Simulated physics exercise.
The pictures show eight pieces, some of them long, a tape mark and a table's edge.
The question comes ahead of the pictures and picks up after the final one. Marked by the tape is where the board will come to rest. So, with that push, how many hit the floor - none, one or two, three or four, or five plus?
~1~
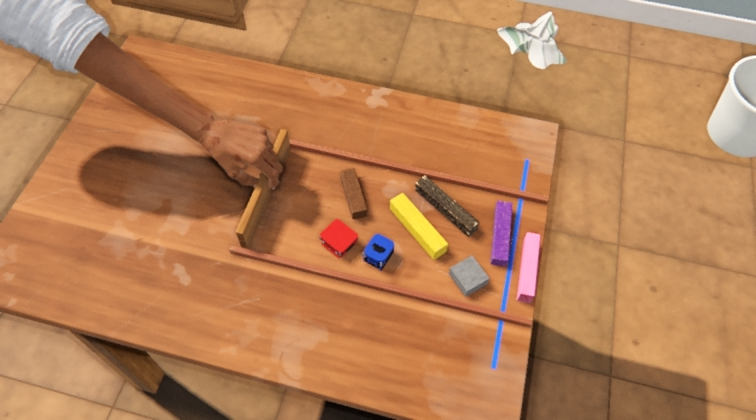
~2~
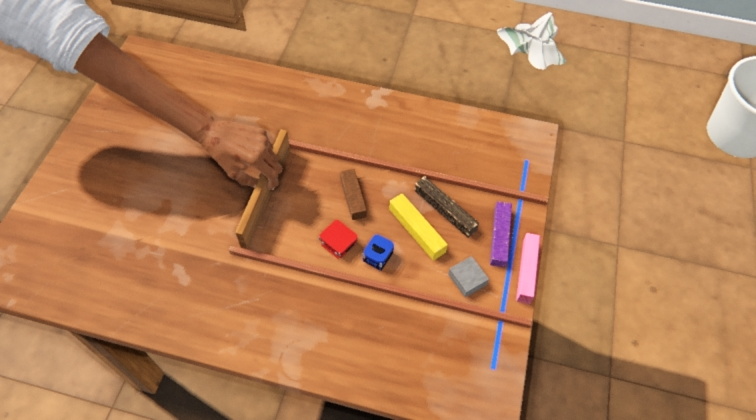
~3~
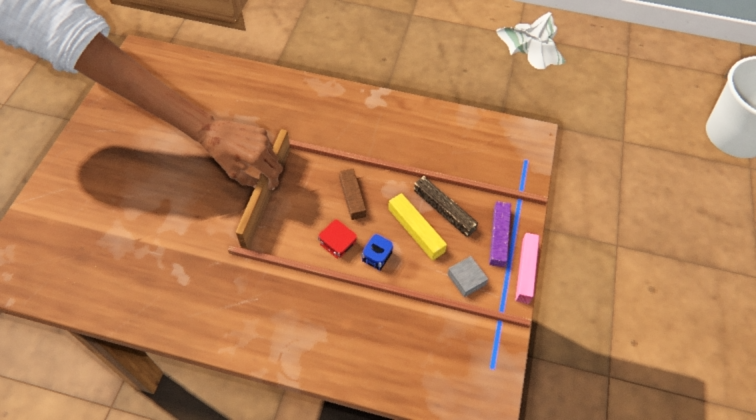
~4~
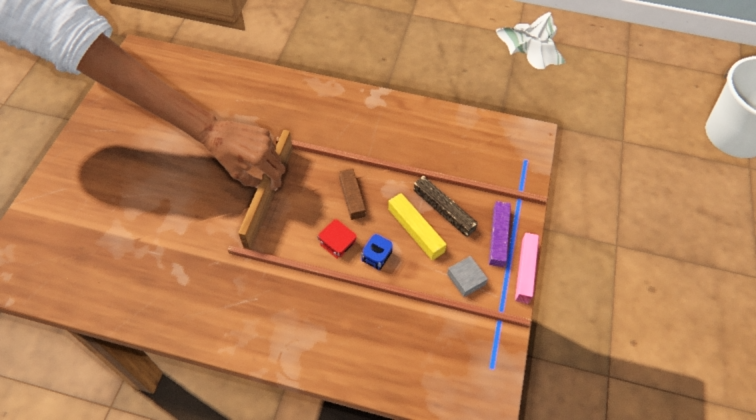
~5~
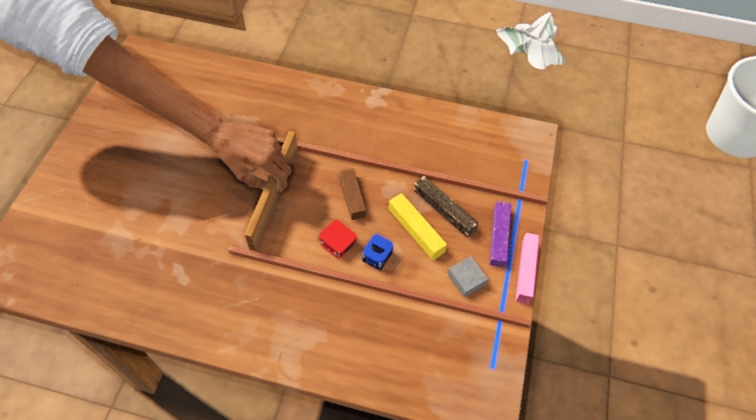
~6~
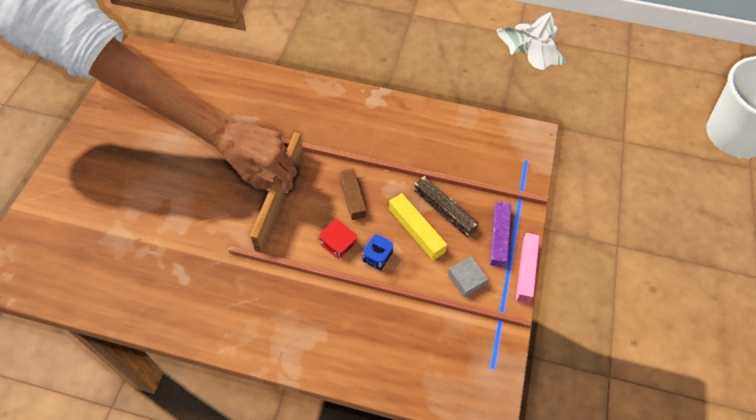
A lot - five plus.
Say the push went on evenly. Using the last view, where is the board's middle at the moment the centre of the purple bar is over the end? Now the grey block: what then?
The middle sits near (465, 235) for the first and near (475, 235) for the other.
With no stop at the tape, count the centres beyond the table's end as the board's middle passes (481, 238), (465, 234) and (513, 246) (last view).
Taking the three positions in turn, the counts come to 3, 2 and 6.
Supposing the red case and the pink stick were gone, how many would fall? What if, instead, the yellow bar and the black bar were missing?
3 for the first case, 3 for the second.
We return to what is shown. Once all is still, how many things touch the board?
The figure is 2.
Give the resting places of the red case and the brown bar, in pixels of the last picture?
(524, 276) and (523, 236), roughly.
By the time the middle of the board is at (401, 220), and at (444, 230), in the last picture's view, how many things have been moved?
At the first spot the count is 5, and at the second it is 8.
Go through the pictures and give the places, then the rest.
Pink stick (529, 267); purple bar (502, 233); grey block (469, 276); board (265, 187); tape (512, 254), in the first picture.
Purple bar (501, 234); board (265, 188), in the second picture.
Grey block (468, 276); blue case (378, 252), in the third picture.
Pink stick (527, 268); red case (338, 240), in the fourth picture.
Purple bar (500, 234); yellow bar (417, 226), in the fifth picture.
Pink stick (528, 268); purple bar (501, 234); grey block (468, 277); board (279, 191); tape (511, 254), in the sixth picture.
Soon after, none off yet; pink stick at rest near (528, 268); purple bar at rest near (501, 234); grey block at rest near (468, 277).
Then, none off yet; pink stick at rest near (528, 268); purple bar at rest near (501, 234); grey block moving near (473, 280).
Further on, one off so far; pink stick falling near (546, 319); purple bar tipped well over near (552, 253); grey block moved well along near (529, 304).
At rest, the number that fall off is five or more; fallen, blue case, yellow bar, black bar, grey block, purple bar and pink stick.
